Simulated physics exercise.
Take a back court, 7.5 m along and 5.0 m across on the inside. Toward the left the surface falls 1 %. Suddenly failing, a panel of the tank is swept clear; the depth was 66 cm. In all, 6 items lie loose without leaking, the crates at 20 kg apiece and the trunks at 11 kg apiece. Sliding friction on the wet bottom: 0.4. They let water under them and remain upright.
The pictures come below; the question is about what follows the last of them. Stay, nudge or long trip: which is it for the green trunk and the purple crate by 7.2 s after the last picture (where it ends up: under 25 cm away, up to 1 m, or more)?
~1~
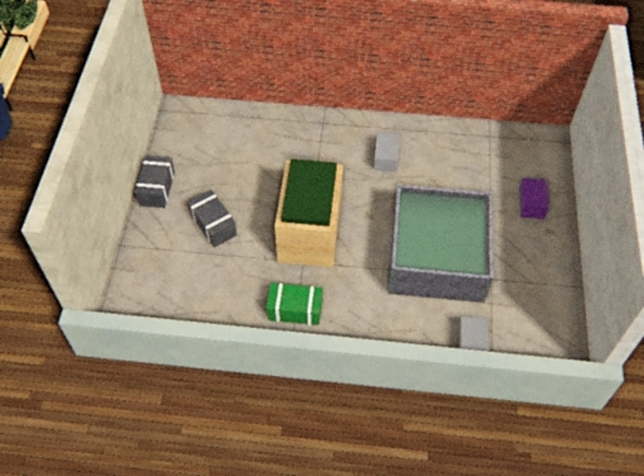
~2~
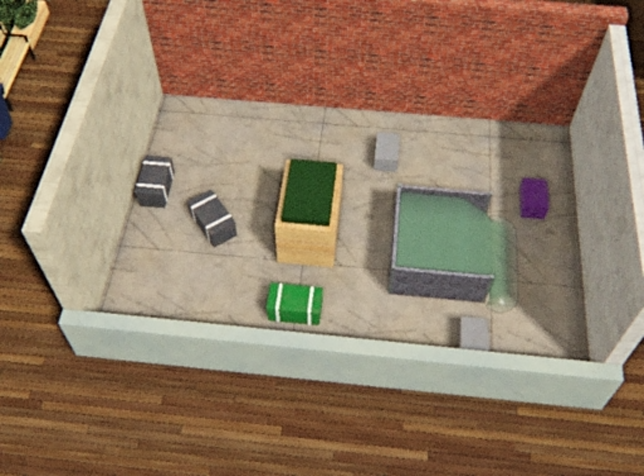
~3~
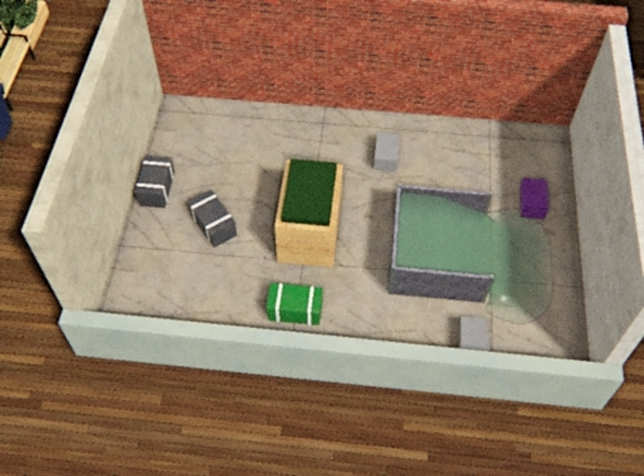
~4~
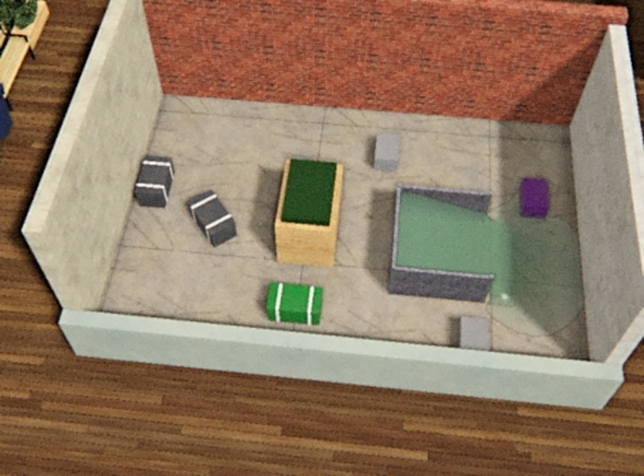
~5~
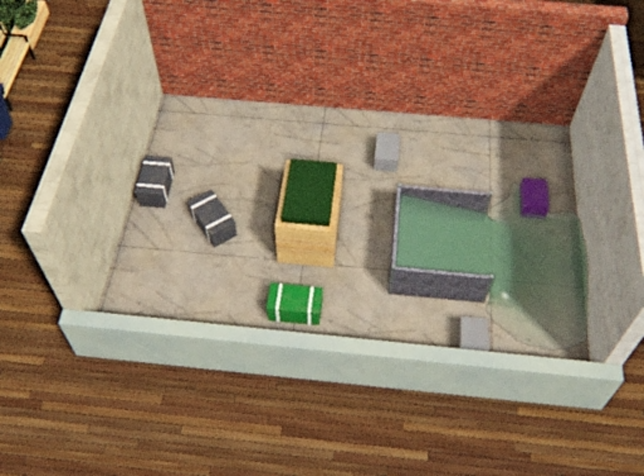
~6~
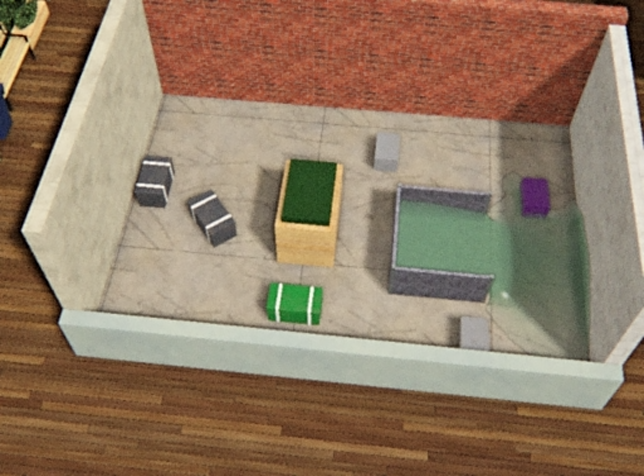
The green trunk? It ends well clear of its start. The purple crate? It ends well clear of its start.
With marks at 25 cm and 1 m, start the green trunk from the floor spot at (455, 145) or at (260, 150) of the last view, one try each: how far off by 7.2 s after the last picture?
Outcomes in order: It is taken a long way; it sits still.
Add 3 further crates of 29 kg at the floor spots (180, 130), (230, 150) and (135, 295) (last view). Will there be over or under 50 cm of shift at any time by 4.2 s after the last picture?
In the order listed: Behind the line; behind the line; behind the line.
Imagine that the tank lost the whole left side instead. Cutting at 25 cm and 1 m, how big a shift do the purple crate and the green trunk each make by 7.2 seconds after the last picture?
Well, the purple crate basically stays there and the green trunk goes a long way.
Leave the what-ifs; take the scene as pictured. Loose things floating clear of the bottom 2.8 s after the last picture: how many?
The count is 0.
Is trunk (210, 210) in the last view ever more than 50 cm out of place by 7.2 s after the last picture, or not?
It stayed inside.
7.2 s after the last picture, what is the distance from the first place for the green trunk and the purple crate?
My guess is some 350 and 400 cm, respectively.
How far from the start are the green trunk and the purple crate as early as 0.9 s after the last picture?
Shifts: Around 0 and 60 cm.
Then, 0.9 s after the last picture the green trunk is near (295, 298), 0.0 m from its start, aground; the purple crate is near (548, 163), 0.7 m from its start, aground; 0 afloat.
Then, 2.8 s after the last picture the green trunk is near (257, 290), 0.6 m from its start, aground; the purple crate is near (421, 124), 2.4 m from its start, aground; 0 afloat.
Then, 4.8 s after the last picture the green trunk is near (136, 224), 2.9 m from its start, aground; the purple crate is near (318, 125), 3.9 m from its start, aground; 0 afloat.
Then, 7.2 s after the last picture the green trunk is near (166, 170), 3.3 m from its start, afloat; the purple crate is near (318, 125), 3.9 m from its start, aground; 1 afloat.
